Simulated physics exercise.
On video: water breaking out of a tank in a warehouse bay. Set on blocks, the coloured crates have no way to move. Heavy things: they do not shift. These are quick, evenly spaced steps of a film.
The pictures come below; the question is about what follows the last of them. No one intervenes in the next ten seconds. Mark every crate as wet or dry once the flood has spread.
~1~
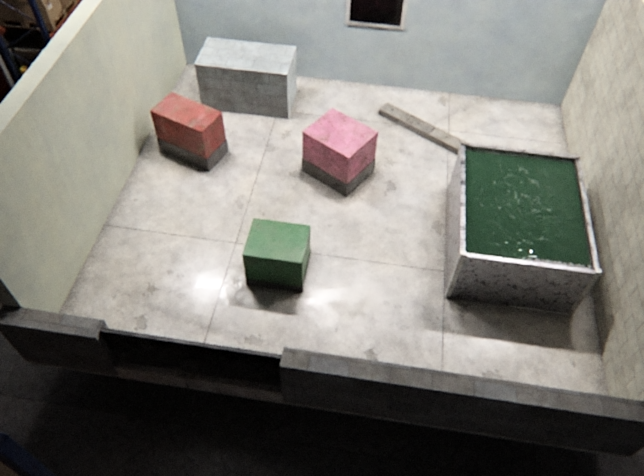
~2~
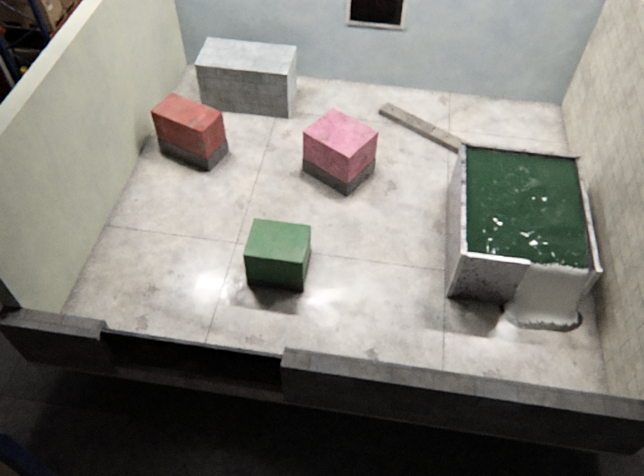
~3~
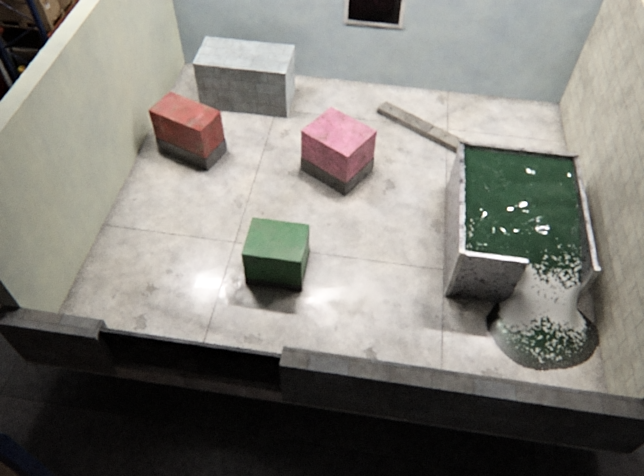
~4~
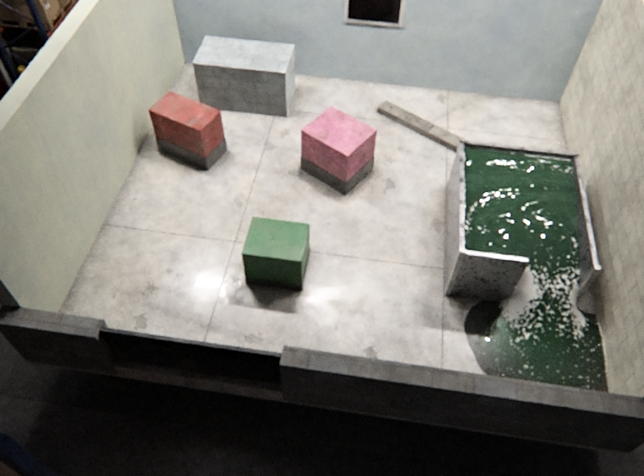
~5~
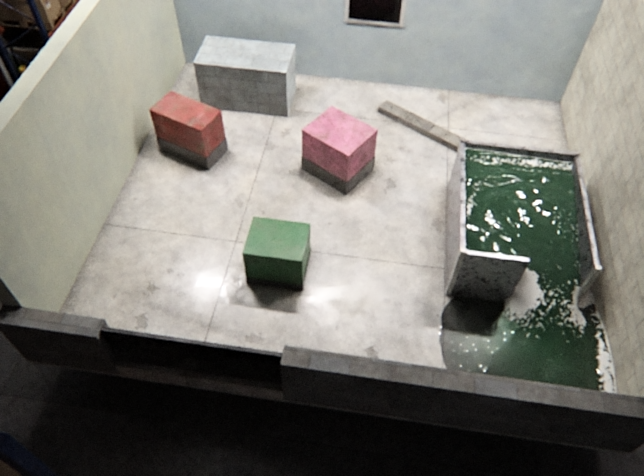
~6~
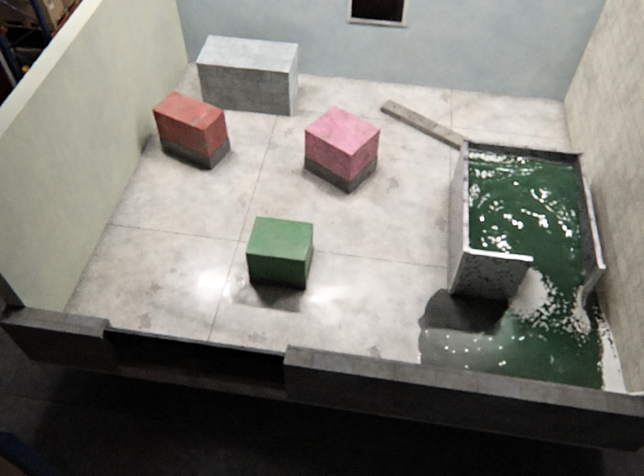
Red crate: Dry, pink crate: Dry, green crate: Wet.
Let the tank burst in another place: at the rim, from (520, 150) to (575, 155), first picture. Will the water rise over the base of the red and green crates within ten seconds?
In that case the red one is never flooded and the green one is never flooded.
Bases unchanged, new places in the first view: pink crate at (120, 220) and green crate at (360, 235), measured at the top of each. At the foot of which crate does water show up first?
First: The crate marked green.
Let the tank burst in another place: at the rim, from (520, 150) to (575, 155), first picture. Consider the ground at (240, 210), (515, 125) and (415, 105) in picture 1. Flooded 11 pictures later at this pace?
Well, the first one's left untouched, the second's sodden, and the third's sodden.
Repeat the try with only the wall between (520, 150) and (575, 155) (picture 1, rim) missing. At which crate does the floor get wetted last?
My pick is the green one.
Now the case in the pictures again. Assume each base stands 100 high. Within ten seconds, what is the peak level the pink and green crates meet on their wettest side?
About 50 % and 210 %.
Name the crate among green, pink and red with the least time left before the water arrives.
The green one.
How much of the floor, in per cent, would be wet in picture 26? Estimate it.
That works out to some 50 in a hundred.
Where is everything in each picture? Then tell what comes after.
Still water in the water tank at (523, 206), in the first picture.
The front is at (577, 315), out from the gap at (545, 294), in the second picture.
Water pours out at (543, 293) and has run to (524, 359), in the third picture.
The front is at a hidden place, out from the gap at (543, 293), in the fourth picture.
The front is at a hidden place, out from the gap at (544, 293), in the fifth picture.
The front is at a hidden place, out from the gap at (547, 292), in the sixth picture.
A moment on, water covers 10 % of the floor; the red crate not reached, the pink crate not reached, the green crate not reached.
Next, water covers 25 % of the floor; the red crate not reached, the pink crate not reached, the green crate water round its plinth.
Then, water covers 50 % of the floor; the red crate not reached, the pink crate water round its plinth, the green crate water round its plinth.
Later, water covers 85 % of the floor; the red crate water round its plinth, the pink crate water round its plinth, the green crate water round its plinth.
In the end, water covers 100 % of the floor; the red crate stayed above the water, the pink crate stayed above the water, the green crate was topped.
